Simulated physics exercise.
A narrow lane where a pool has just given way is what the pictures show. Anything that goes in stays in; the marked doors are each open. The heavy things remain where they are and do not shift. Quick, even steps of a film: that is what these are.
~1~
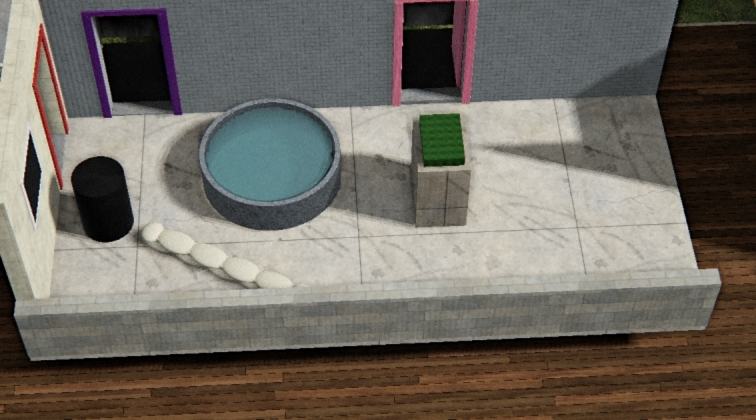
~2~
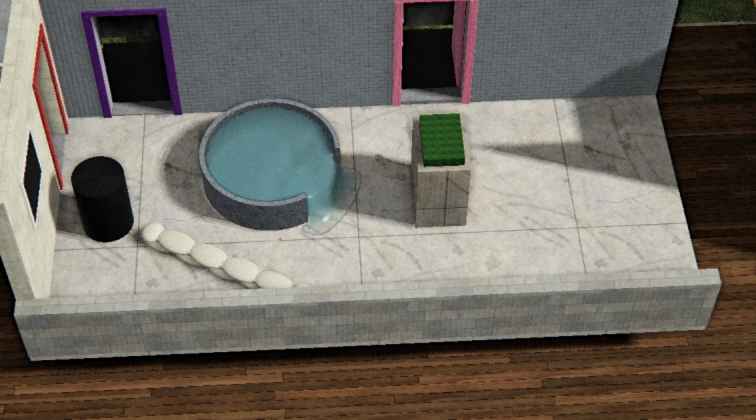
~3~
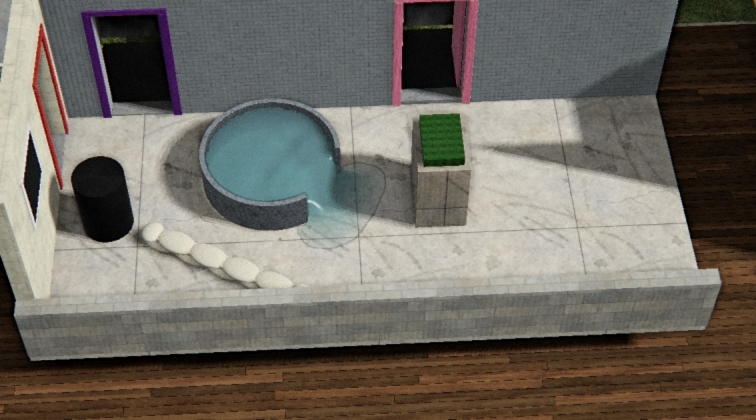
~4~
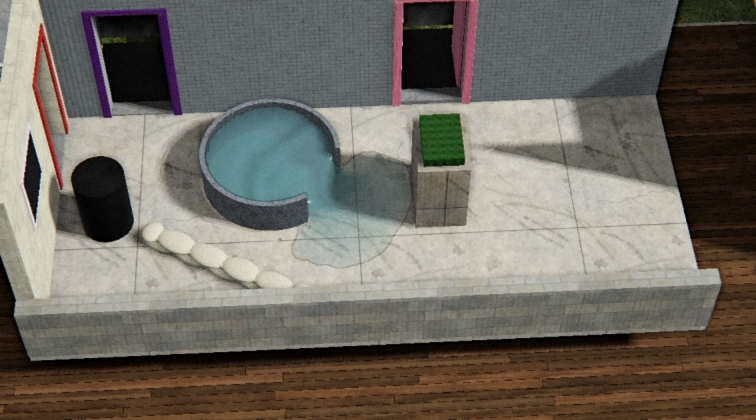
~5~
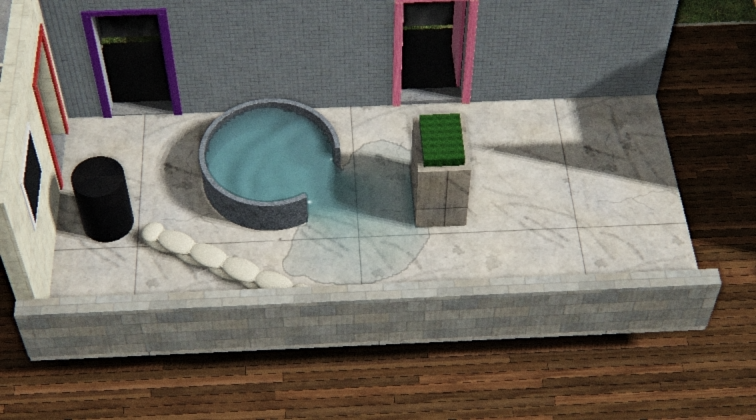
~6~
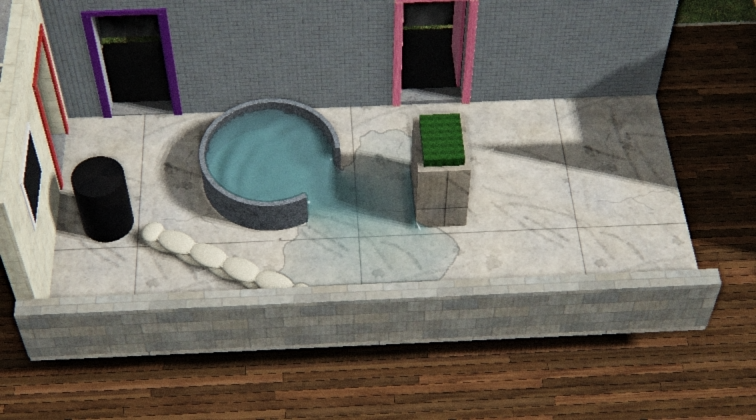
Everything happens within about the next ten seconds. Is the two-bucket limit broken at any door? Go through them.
In order: The pink door gets two buckets or fewer, the purple door gets two buckets or fewer, the red door gets two buckets or fewer.
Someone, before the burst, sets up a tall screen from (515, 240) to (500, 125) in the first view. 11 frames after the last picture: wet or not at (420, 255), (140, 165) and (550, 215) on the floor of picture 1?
Lab note - spot 1 inundated, spot 2 parched, spot 3 parched.
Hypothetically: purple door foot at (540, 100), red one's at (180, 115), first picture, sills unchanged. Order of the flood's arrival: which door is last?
It's the one in red.
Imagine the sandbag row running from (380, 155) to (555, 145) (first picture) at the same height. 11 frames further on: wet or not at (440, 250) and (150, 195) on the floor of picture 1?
Submerged, unflooded.
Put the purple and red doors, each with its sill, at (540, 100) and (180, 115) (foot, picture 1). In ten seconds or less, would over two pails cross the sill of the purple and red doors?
The purple one stays within it, the red one stays within it.
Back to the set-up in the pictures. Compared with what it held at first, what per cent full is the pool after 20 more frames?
Around 36 percent.
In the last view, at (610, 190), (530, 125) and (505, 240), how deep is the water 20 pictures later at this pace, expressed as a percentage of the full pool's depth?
First 2, next 4, last 4 in a hundred.
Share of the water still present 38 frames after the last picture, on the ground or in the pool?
Some 80 parts in a hundred have not run off.
A moment on, water covers 20 % of the floor; the pink door not reached, the purple door not reached, the red door not reached.
Next, water covers 30 % of the floor; the pink door wet at the sill, nothing in, the purple door not reached, the red door not reached.
Then, water covers 50 % of the floor; the pink door under two buckets in, the purple door not reached, the red door not reached.
Later, water covers 70 % of the floor; the pink door under two buckets in, the purple door wet at the sill, nothing in, the red door not reached.
In the end, water covers 85 % of the floor; the pink door under two buckets in, the purple door wet at the sill, nothing in, the red door wet at the sill, nothing in.
